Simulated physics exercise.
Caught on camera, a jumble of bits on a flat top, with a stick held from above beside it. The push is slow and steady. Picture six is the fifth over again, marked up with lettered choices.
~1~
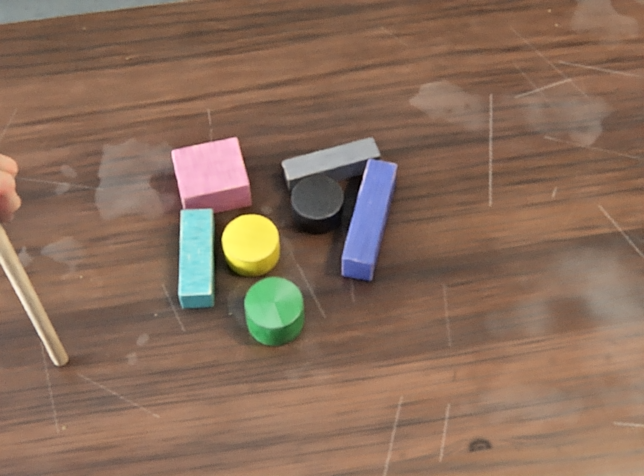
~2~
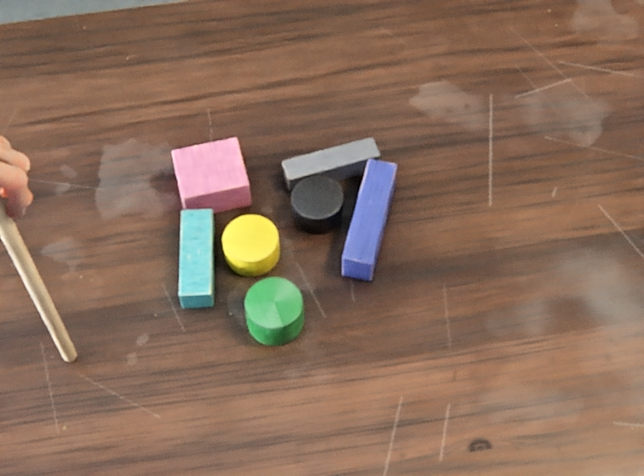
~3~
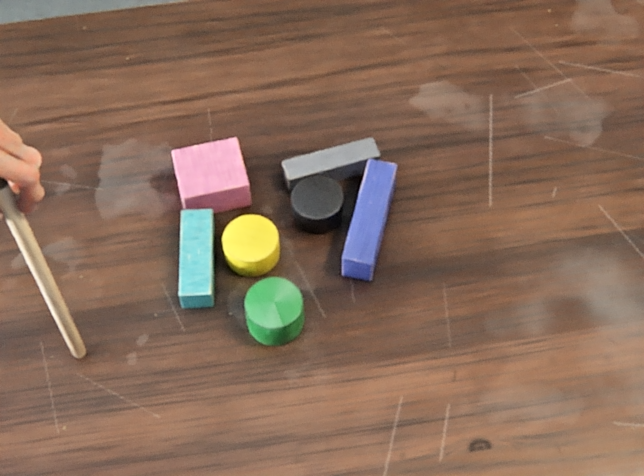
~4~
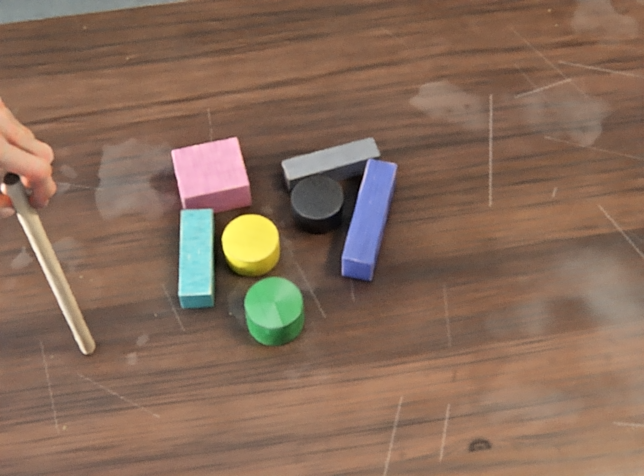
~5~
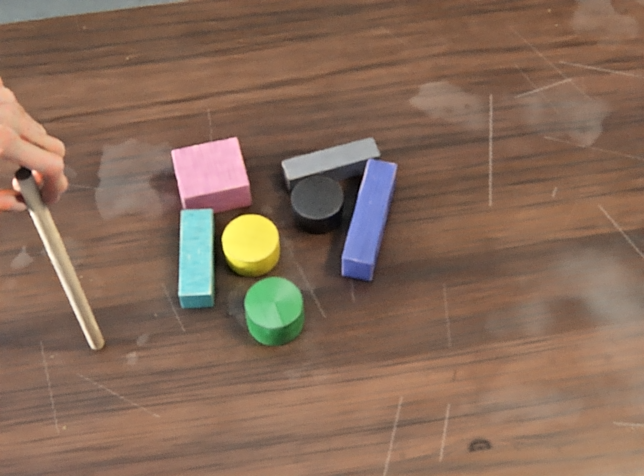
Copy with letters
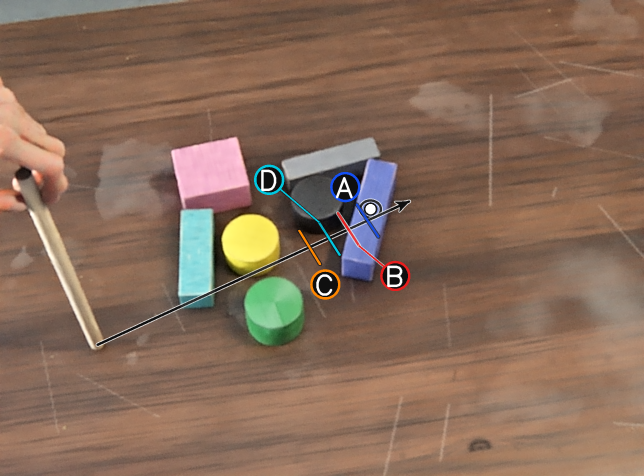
A hand at the left held a wooden stick and moved it slowly a short way right toward the colourful blocks and round pieces on the wooden surface, which all stayed still.
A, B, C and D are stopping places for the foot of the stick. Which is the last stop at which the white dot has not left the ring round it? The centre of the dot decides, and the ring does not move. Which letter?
B.
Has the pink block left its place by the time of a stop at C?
By then, no.
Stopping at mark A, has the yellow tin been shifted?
Yes.
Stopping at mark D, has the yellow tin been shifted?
Yes.
On the marked copy, A at (367, 220); B at (348, 230); C at (309, 247); D at (329, 239); the arrow from (98, 345) to (409, 201); the white dot at (370, 209).
Following B. Soon after the start, foot of the stick (191, 302); turquoise bar (204, 256).
Later, foot of the stick (282, 261); yellow tin (282, 198); turquoise bar (252, 239).
In the end, foot of the stick (348, 231); turquoise bar (267, 238); yellow tin (282, 191); the dot is still in its ring.
As for the rest, A shifts the dotted thing to (390, 215); C keeps the dot in but is short; D keeps the dot in but is short.
